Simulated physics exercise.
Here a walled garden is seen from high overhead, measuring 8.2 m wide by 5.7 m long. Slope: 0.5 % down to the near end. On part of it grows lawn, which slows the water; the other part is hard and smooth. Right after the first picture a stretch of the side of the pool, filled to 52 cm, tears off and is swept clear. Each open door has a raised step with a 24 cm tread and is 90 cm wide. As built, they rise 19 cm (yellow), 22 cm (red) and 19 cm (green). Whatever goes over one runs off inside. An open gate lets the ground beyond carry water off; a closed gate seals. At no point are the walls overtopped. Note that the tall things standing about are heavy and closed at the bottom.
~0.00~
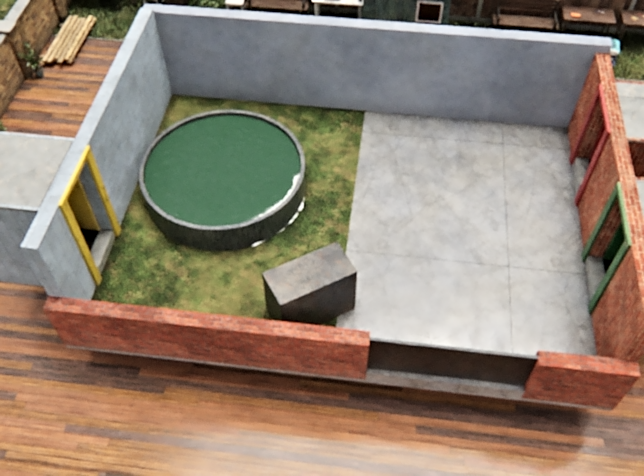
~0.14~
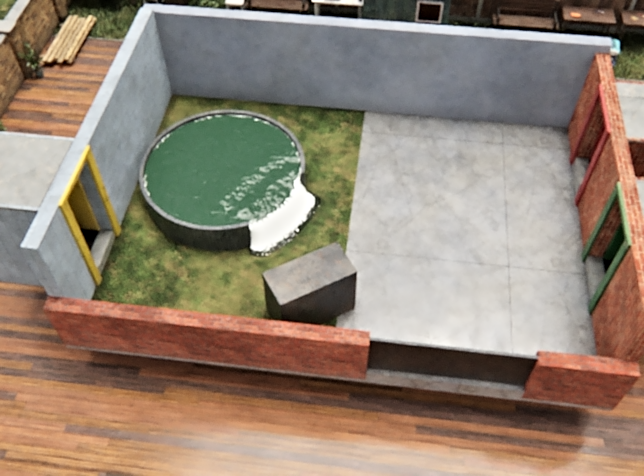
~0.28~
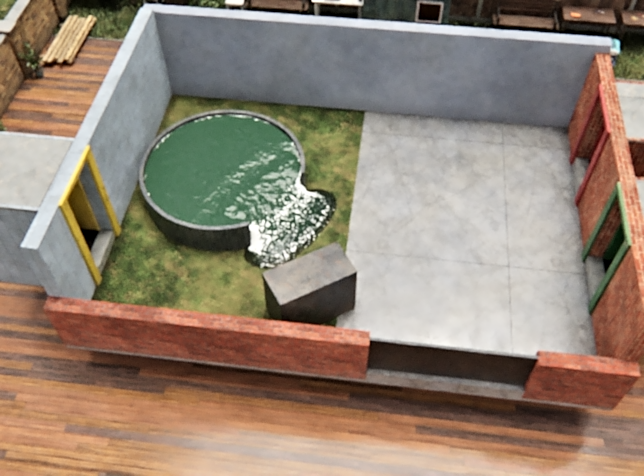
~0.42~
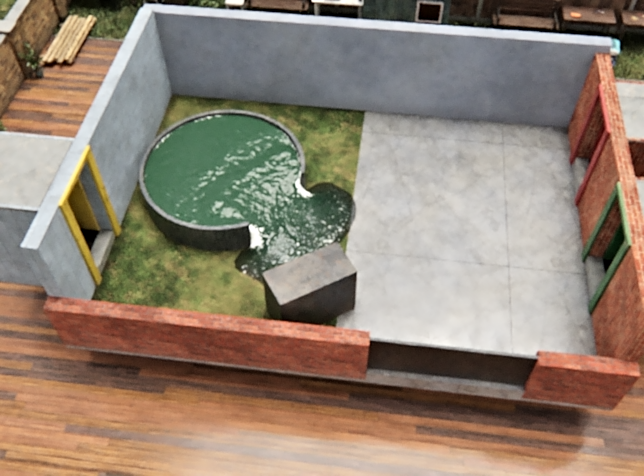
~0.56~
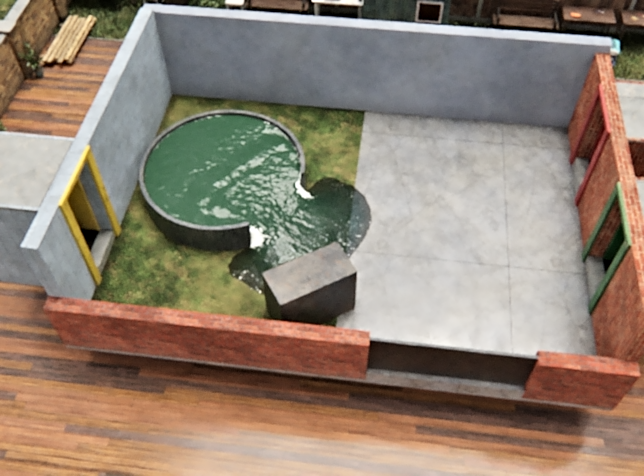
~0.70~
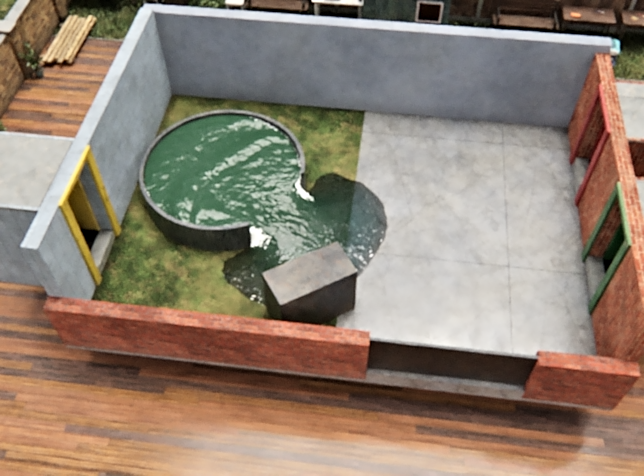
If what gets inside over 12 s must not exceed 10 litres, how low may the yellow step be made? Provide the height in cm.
Around 6.5 cm.
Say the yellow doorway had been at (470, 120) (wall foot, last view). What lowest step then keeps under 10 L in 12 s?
You'd want it roughly 7.0 cm high.
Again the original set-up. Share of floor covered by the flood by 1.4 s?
Approximately 20 % of it.
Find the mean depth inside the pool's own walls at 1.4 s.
Average depth: Approx. 40 cm.
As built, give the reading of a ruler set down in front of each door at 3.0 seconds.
Yellow 0, red 0, green 19 cm.
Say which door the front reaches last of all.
That would be the yellow one, last in line.
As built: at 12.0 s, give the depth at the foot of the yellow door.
8.5 cm.
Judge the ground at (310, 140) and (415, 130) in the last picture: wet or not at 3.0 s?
Untouched; untouched.
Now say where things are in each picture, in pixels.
The first frame shows still water, 52 cm deep, in the pool at (223, 168); the yellow door at (92, 220) is dry.
In the second frame, the front is at (267, 251), 0.3 m from the gap at (285, 217); 0.3 m2 of floor is wet, 52 cm left at the back.
In the third frame, the front is at a hidden place, 0.6 m from the gap at (285, 218); 1.0 m2 of floor is wet, 52 cm left at the back.
In the fourth frame, the gap is at (285, 219), the front 1.0 m out at a hidden place; the back of the pool holds 52 cm.
In the fifth frame, water pours out at (285, 219) and has run 1.4 m, to a hidden place; about 7 cm deep outside, 52 cm at the back.
In the sixth frame, the gap is at (285, 218), the front 1.7 m out at a hidden place; the back of the pool holds 52 cm; the yellow door at (92, 220), 3.1 m from the gap, is still 2.2 m from the nearest water.
After 1.4 s water covers 20 % of the floor, deepest (32 cm) near (313, 285); it has not reached the yellow door.
After 3.0 s water covers 60 % of the floor, deepest (29 cm) near (595, 385); it has not reached the yellow door.
After 12.0 s water covers 95 % of the floor, deepest (10 cm) near (142, 313); 9 cm at the yellow door, 0 litres in over its 19 cm step.
At the yellow door as built, the water arrived by 4.6 s and peaked near 9 cm at 8.2 s.
Run again over the same 12 s with other heights there, 26 litres in over 5.5 cm, 4 litres over 7.5 cm. The limit of 10 litres is kept from about 6.5 cm up.
